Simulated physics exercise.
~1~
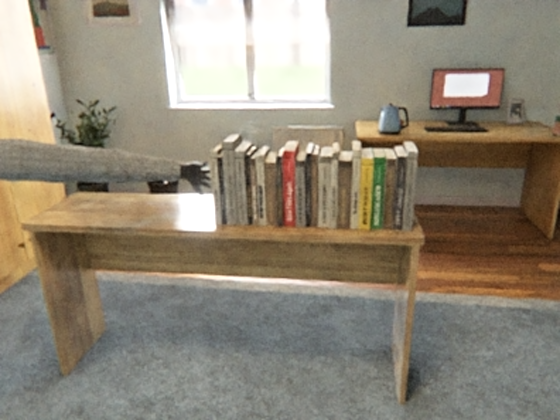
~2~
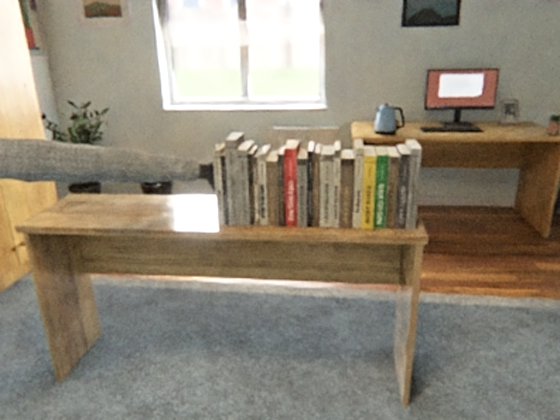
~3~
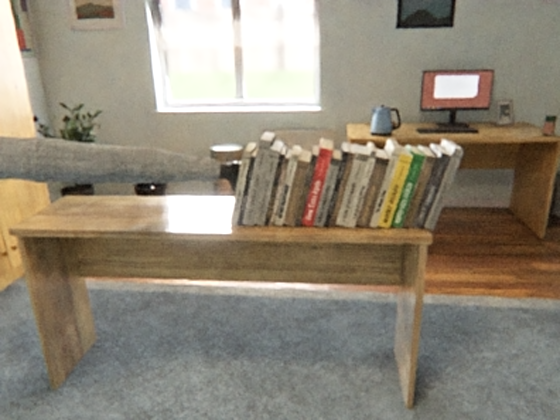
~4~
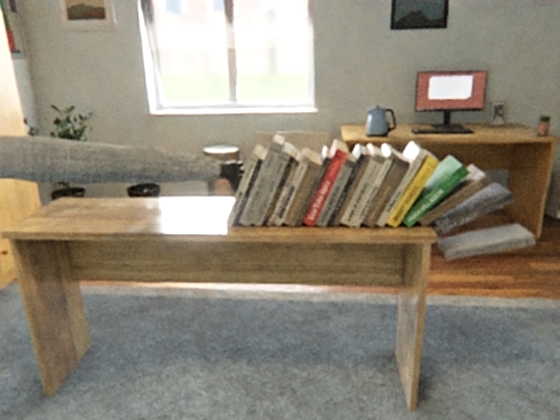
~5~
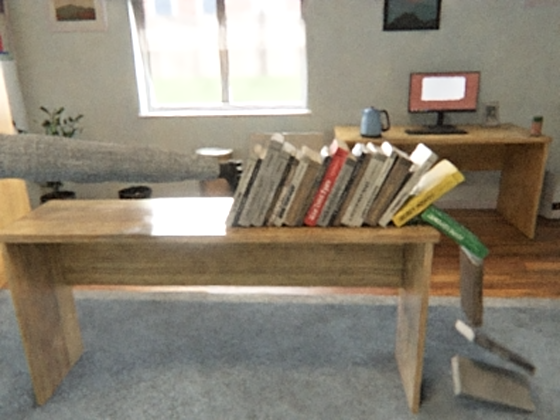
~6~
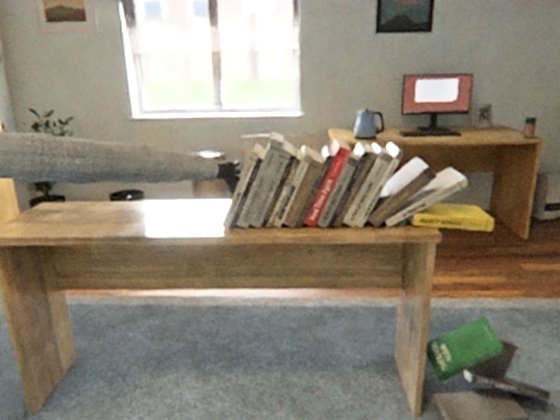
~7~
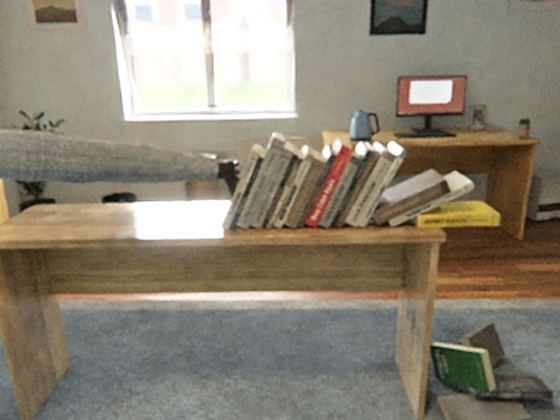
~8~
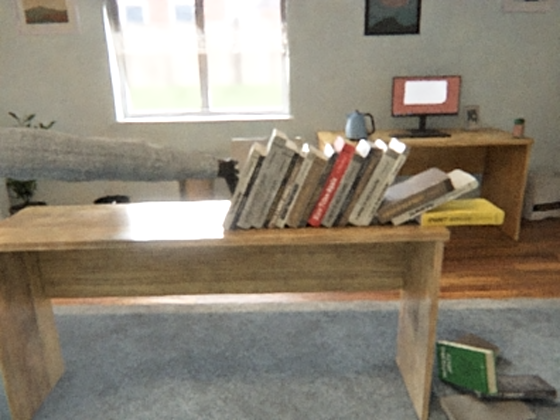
A row of books is shoved right by an arm, leans, and several tumble off.
